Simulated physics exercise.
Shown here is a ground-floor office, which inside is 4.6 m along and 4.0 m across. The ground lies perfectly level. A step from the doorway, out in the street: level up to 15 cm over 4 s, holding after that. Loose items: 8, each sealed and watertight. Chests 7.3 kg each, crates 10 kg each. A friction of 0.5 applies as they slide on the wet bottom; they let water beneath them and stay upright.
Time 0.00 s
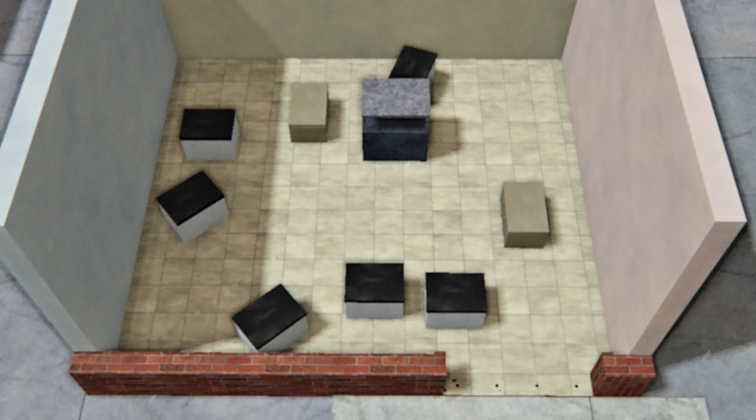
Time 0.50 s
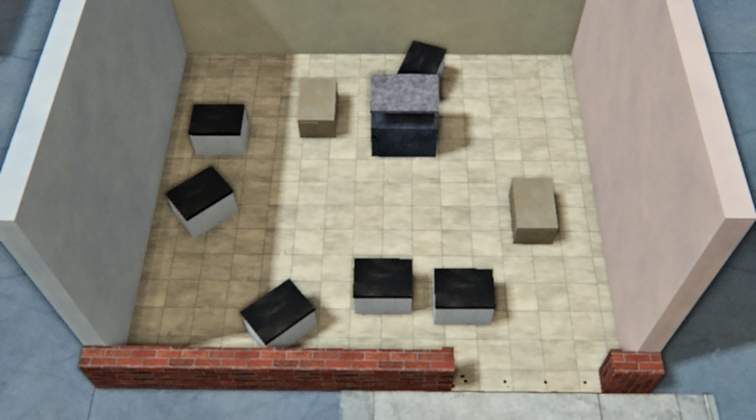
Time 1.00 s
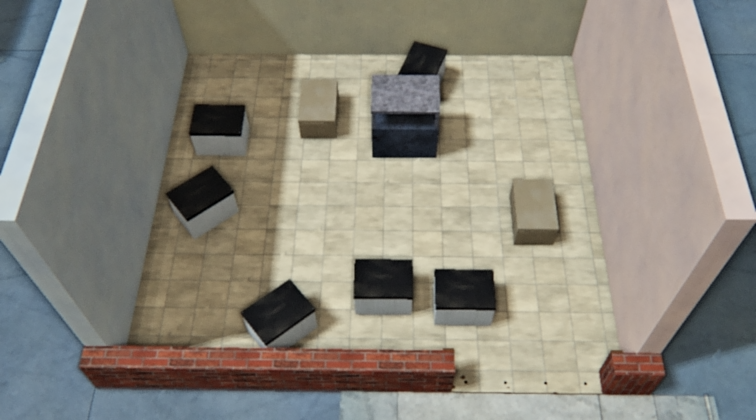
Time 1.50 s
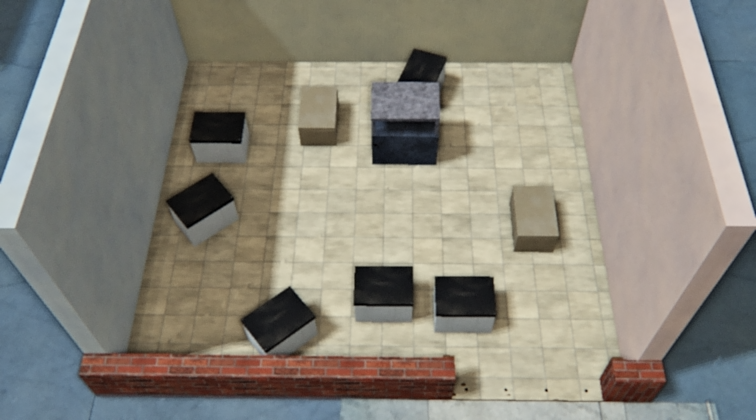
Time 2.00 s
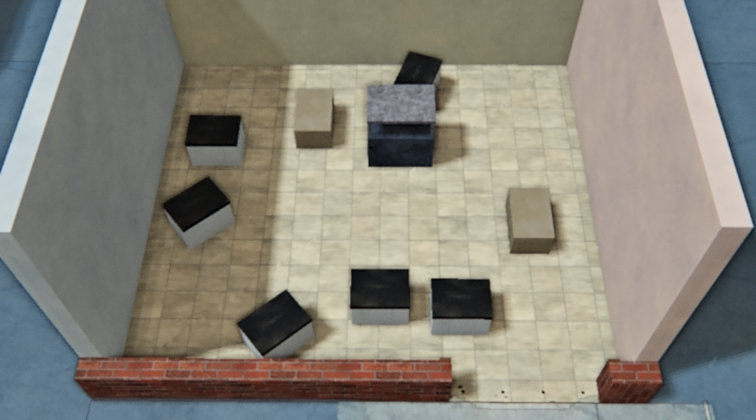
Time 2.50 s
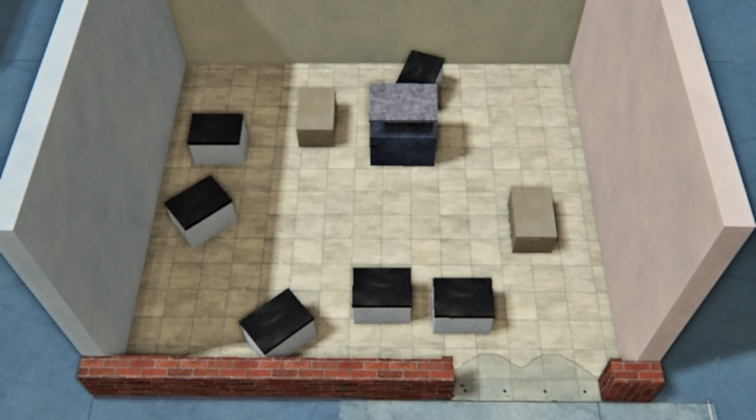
At the start, black-topped and tan boxes stand scattered across a tiled room behind a low brick wall, with grey paving outside. The paving turns bluish as water covers it, while the view shifts slightly. Finally, a thin, wavy-edged sheet of water enters the doorway; the boxes stay put.
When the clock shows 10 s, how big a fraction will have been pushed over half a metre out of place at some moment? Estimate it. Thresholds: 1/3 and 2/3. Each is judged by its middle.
Middle band.
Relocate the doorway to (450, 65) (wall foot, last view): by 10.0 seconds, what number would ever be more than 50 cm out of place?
4.
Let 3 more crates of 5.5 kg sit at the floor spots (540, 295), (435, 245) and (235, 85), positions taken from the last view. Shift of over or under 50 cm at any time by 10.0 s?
In the same order as the question: Farther, farther, not as far.
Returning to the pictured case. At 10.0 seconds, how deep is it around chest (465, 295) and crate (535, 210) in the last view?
3 and 10 cm.
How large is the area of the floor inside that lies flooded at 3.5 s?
The covered patch comes to about 1.5 m2.
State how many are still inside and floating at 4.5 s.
Count: 0.
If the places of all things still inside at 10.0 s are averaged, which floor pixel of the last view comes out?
Somewhere near (317, 188).
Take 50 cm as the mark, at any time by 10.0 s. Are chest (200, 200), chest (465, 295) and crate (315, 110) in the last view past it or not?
First not as far, then farther, then not as far.
After 3.5 s 0 of 8 are over 50 cm from their spots; 0 afloat.
After 4.5 s 0 of 8 are over 50 cm from their spots; 0 afloat.
After 7.0 s 2 of 8 are over 50 cm from their spots; 0 afloat.
After 10.0 s 3 of 8 are over 50 cm from their spots, and 3 have been at some point; 2 afloat.
